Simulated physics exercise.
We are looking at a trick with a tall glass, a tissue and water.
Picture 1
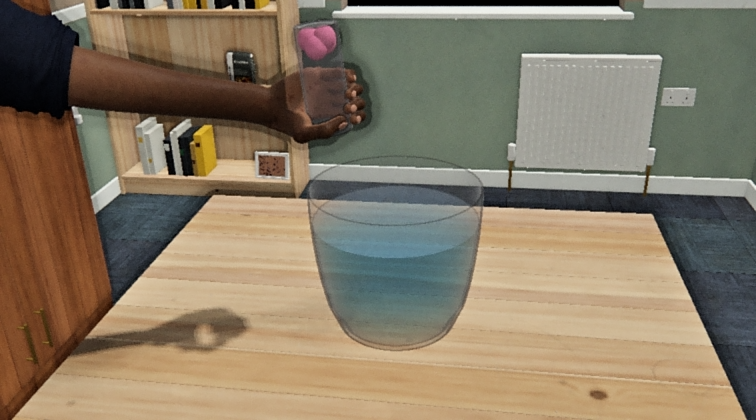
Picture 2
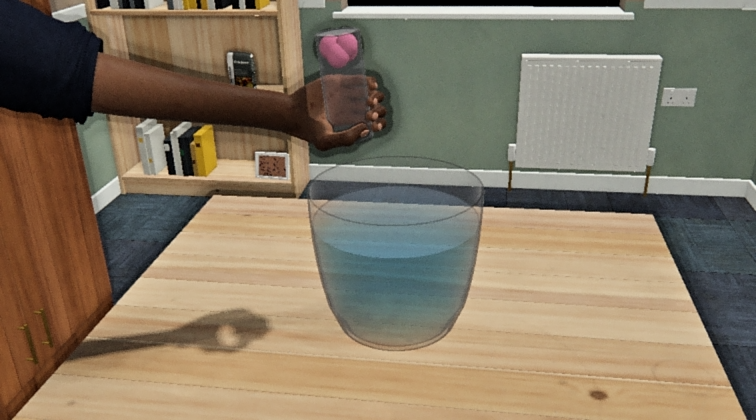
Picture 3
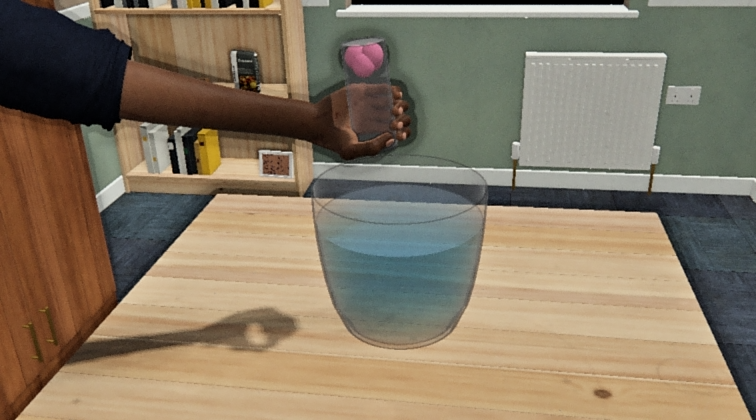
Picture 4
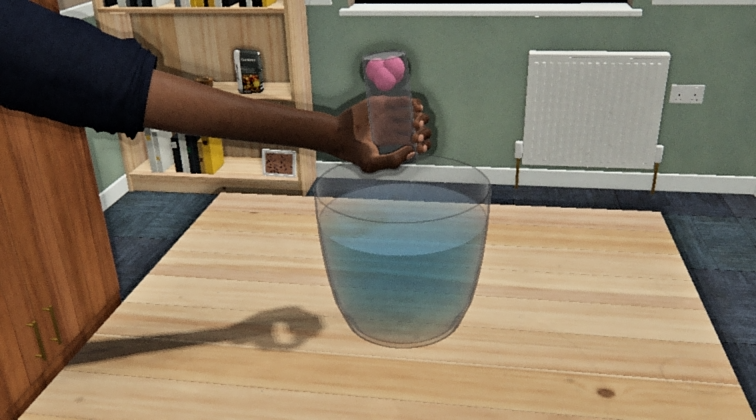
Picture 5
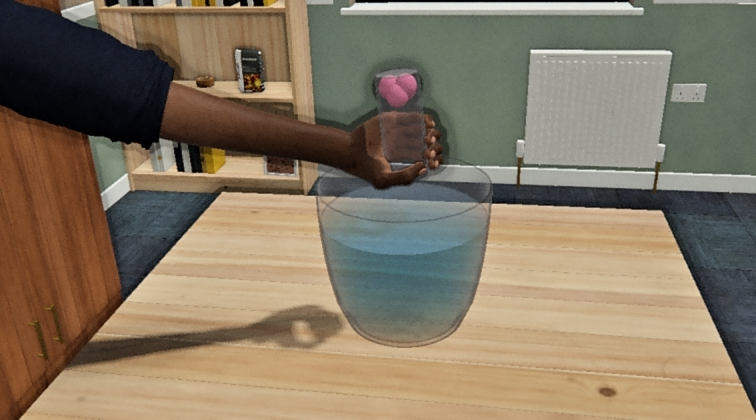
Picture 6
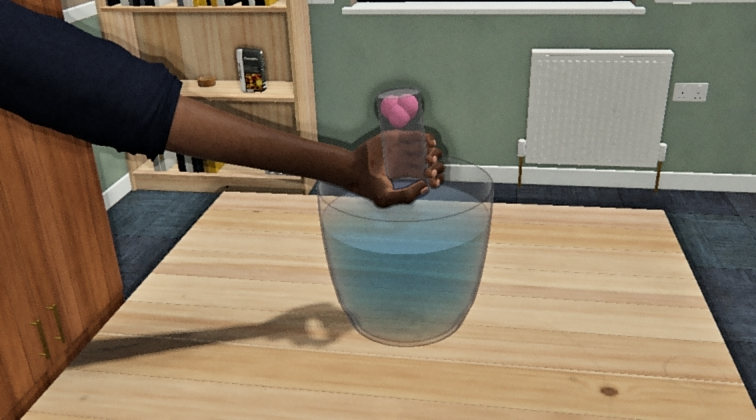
A hand held a tall glass mouth down, with a pink tissue bunched inside its top, and moved it rightward and down over a clear tub of water until it was just above the surface.
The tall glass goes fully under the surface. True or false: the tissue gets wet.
False.
Next, the tall glass enters the water.
After that, air is trapped inside and holds the level down.
Finally, the tall glass is under, still full of air, and the tissue is dry.
